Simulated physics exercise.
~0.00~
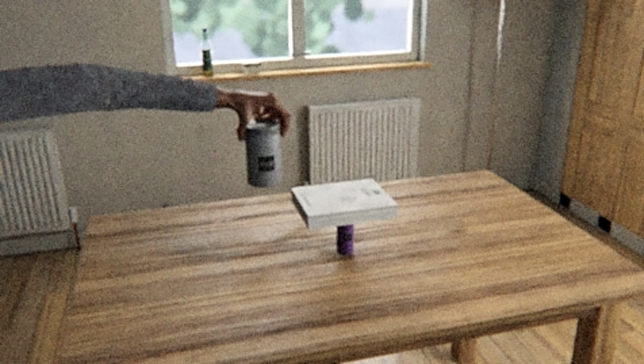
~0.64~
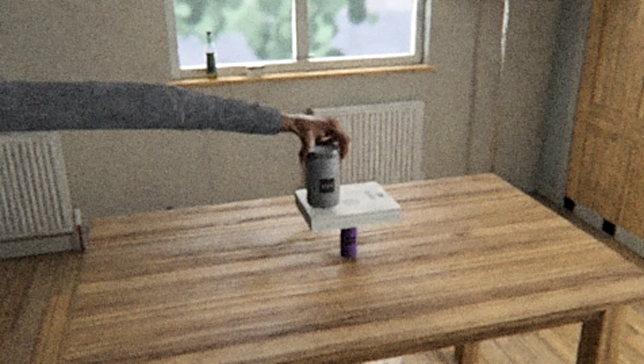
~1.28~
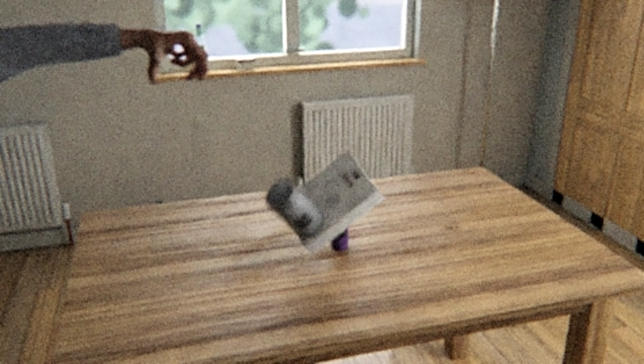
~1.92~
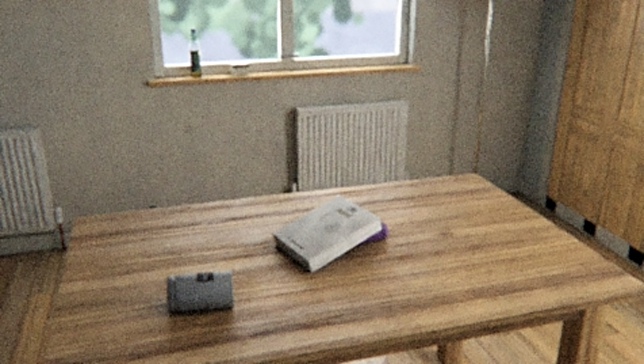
In the video, a hand lowers a grey jar onto the left side of a white book balanced on a small purple shaker, then lets go and withdraws. The book tips left, the stack collapses, and all three objects end up fallen on the wooden table.
